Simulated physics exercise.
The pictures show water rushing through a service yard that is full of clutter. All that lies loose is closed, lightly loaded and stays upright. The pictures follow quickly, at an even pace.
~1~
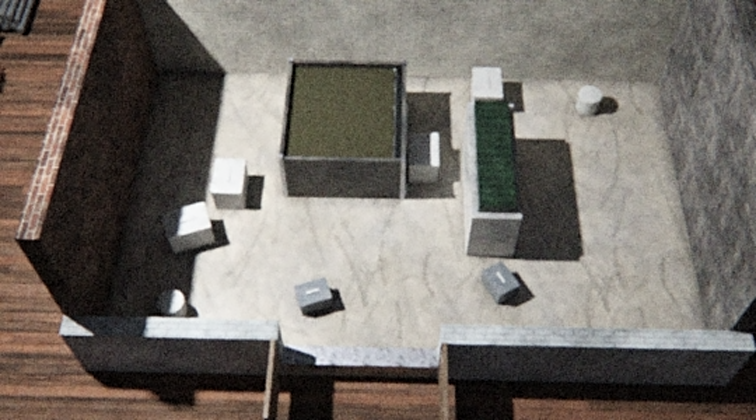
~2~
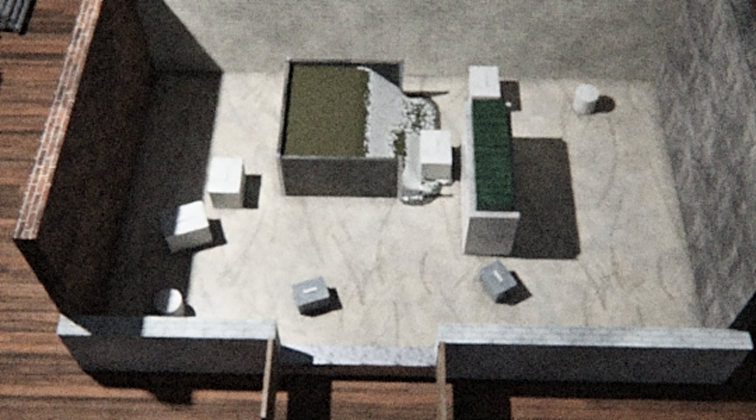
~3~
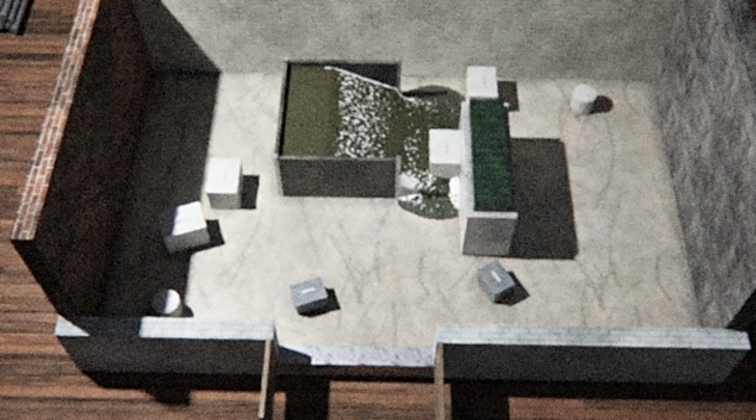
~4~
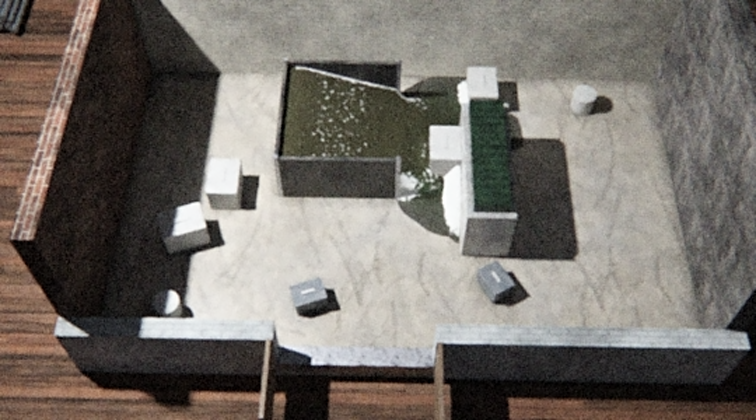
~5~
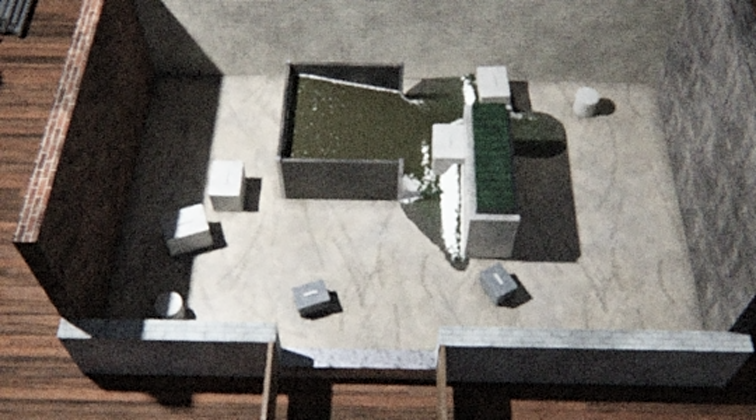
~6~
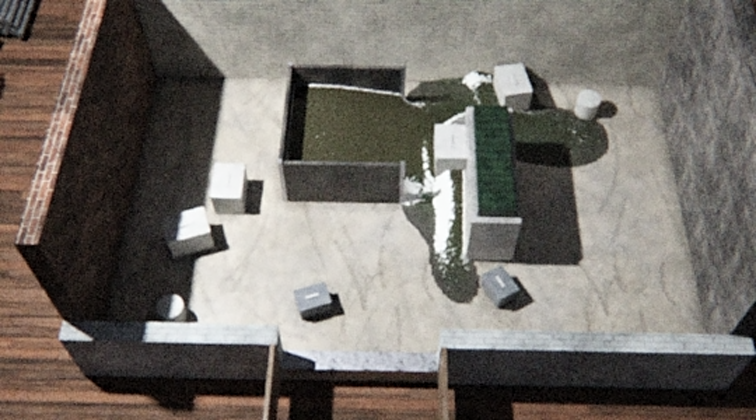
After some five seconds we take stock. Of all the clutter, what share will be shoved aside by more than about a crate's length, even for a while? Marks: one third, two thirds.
It is from one to two thirds.
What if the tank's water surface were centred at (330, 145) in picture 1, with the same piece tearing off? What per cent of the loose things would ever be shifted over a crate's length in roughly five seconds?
Near 50 in a hundred.
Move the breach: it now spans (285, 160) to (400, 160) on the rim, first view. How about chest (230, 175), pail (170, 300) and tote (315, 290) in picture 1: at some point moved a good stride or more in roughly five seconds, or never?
In that order: Short of that, that far or more, shifted that much.
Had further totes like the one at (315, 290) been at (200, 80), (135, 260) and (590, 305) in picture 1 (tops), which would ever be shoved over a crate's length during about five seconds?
In turn: Not that far, never so far, moved that far.
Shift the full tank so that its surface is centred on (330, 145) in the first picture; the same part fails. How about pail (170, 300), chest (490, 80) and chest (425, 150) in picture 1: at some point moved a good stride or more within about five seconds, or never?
In that order: Less than that, shifted that much, swept aside.
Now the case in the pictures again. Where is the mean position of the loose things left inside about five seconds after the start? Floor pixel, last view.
Close to (360, 267).
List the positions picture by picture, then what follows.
In the first frame, a chest at (488, 82), on the bottom; a chest at (424, 149) rests on the ground; 0 of 8 have shifted.
In the second frame, a chest at (485, 81) rests on the ground; a chest at (436, 146) rests on the ground, close to its start; 1 of 8 have shifted.
In the third frame, a chest at (483, 81), on the bottom; a chest at (445, 146) rests on the ground, a stride from its start; 1 of 8 have shifted.
In the fourth frame, a chest at (483, 82) rests on the ground; a chest at (446, 142), afloat, a stride from its start; 1 of 8 have shifted.
In the fifth frame, a chest at (494, 81), on the bottom, close to its start; a chest at (449, 141), afloat, a stride from its start; 2 of 8 have shifted.
In the sixth frame, a chest at (514, 79), on the bottom, a stride from its start; a chest at (451, 141), afloat, a stride from its start; 2 of 8 have shifted.
A moment on, 1 of 8 are well off their spots; 2 afloat.
Next, 3 of 8 are well off their spots; 3 afloat.
Later, 3 of 8 are well off their spots; 2 afloat.
In the end, 4 of 8 are well off their spots, and 4 have been at some point; 2 afloat.
